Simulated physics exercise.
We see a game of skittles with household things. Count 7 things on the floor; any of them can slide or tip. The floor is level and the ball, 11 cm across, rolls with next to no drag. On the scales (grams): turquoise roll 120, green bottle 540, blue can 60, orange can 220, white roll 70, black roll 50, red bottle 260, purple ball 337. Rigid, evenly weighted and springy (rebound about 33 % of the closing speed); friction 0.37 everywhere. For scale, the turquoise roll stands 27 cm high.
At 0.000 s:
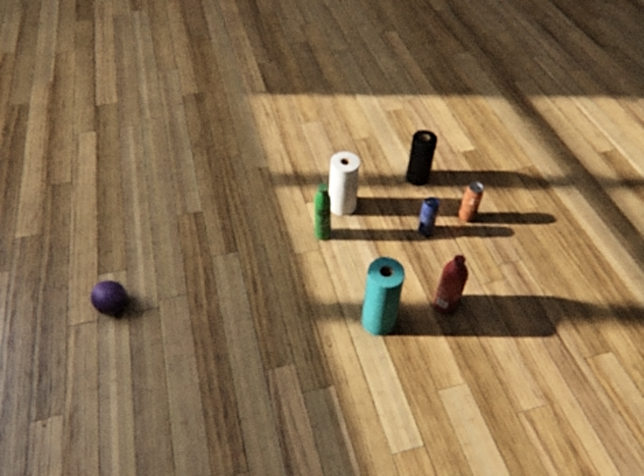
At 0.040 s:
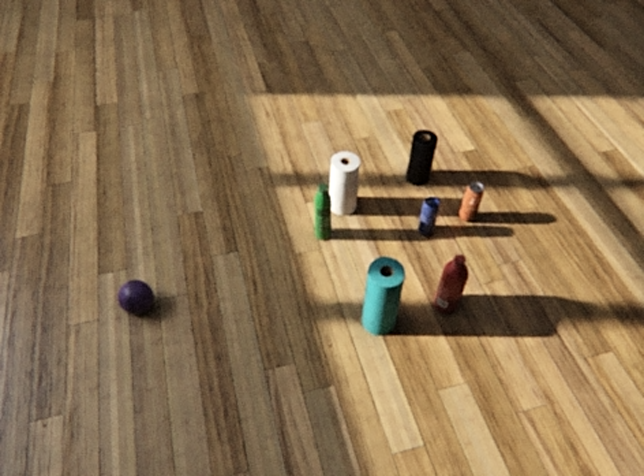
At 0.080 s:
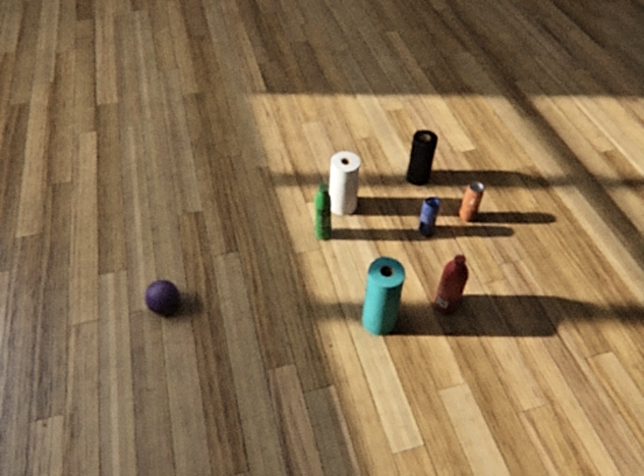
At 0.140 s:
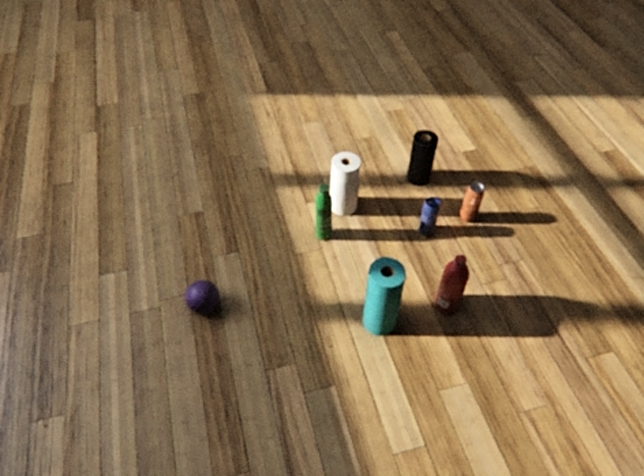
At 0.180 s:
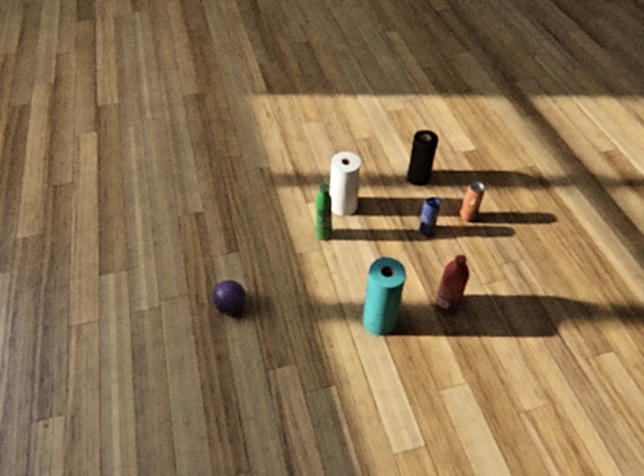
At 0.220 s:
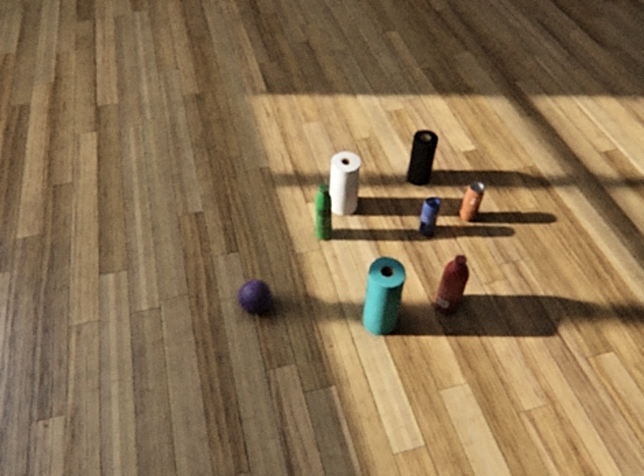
On a sunlit wooden floor, a purple ball rolling steadily from left to right while seven standing household objects stay still.
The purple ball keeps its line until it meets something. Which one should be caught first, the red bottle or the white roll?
The first of the two, the red bottle.
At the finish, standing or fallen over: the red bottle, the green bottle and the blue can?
The red bottle tips over; the green bottle keeps standing; the blue can keeps standing.
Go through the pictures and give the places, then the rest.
In the first frame, 0 cm rolled; purple ball (109, 297); red bottle (452, 283); white roll (344, 185).
In the second frame, 8 cm rolled; purple ball (136, 297); blue can (429, 217).
In the third frame, 17 cm rolled; purple ball (162, 297); black roll (422, 158).
In the fourth frame, 29 cm rolled; purple ball (202, 297); green bottle (324, 212).
In the fifth frame, 38 cm rolled; purple ball (229, 297); orange can (472, 203).
In the sixth frame, 46 cm rolled; purple ball (255, 297); red bottle (453, 283); white roll (345, 185).
After 0.72 s, 118 cm rolled; purple ball near (468, 260); red bottle leaning 26° near (502, 297); turquoise roll on its side.
After 1.42 s, 181 cm rolled; purple ball near (599, 184); red bottle on its side near (534, 333); turquoise roll on its side.
By the end (2.4 s), tipped over on the floor, turquoise roll and red bottle; the other 5 in place, give or take 8 cm. Seen from the same camera at the end, red bottle near (534, 333), white roll near (345, 185). Red bottle went at 0.76 s; white roll was never lost.
